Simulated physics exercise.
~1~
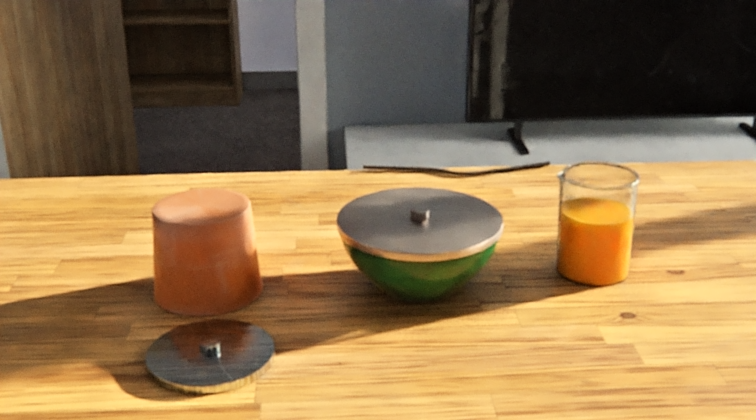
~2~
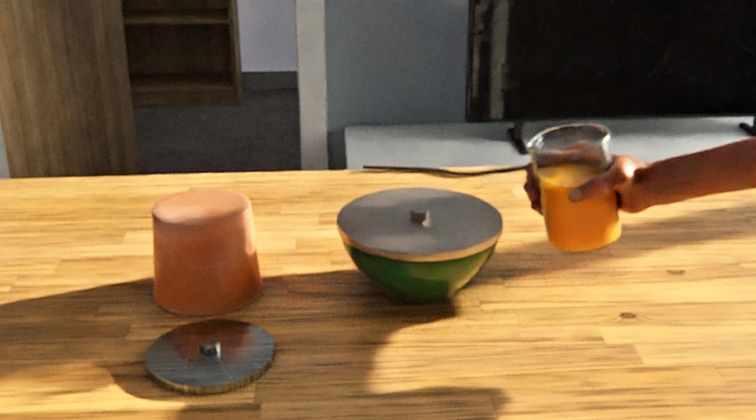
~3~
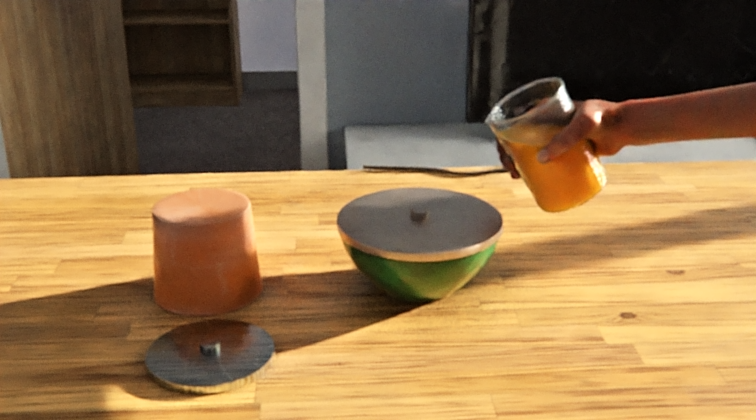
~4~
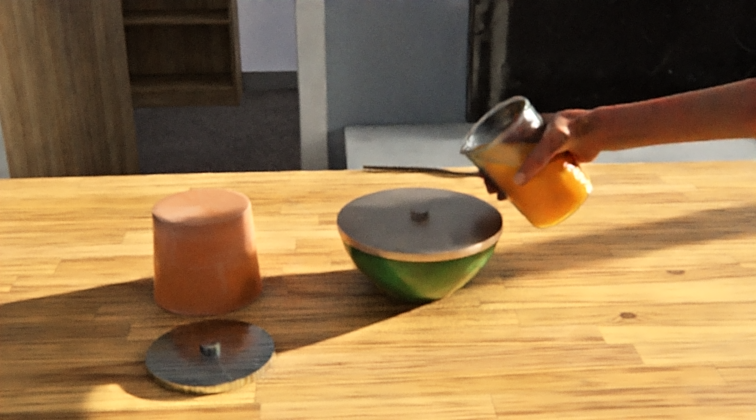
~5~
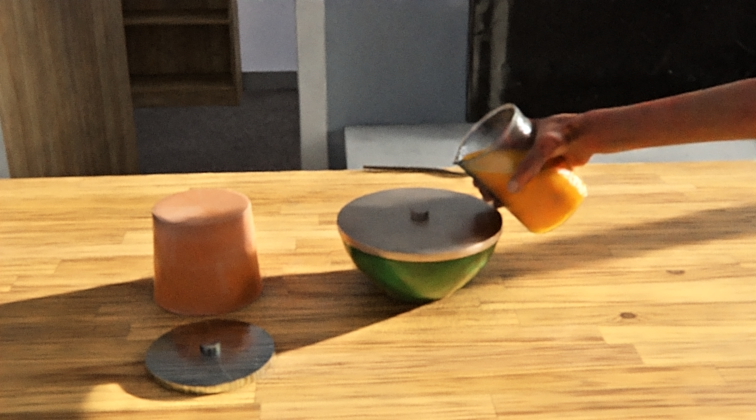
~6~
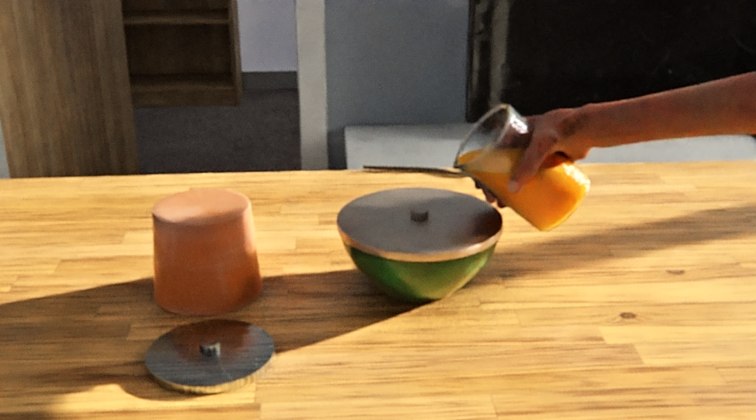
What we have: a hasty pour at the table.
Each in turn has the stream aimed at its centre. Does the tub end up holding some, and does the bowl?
Afterwards the tub holds none, the bowl holds none.
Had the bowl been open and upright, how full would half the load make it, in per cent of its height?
Close to 30 out of a hundred.
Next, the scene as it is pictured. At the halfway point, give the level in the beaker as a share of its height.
Level: Near 30 in a hundred.
Shortly, it hits the lid of the bowl and runs off.
Then, it runs off the upturned base of the tub.
At the finish, the bowl is empty, in a puddle; the tub is empty, in a puddle.
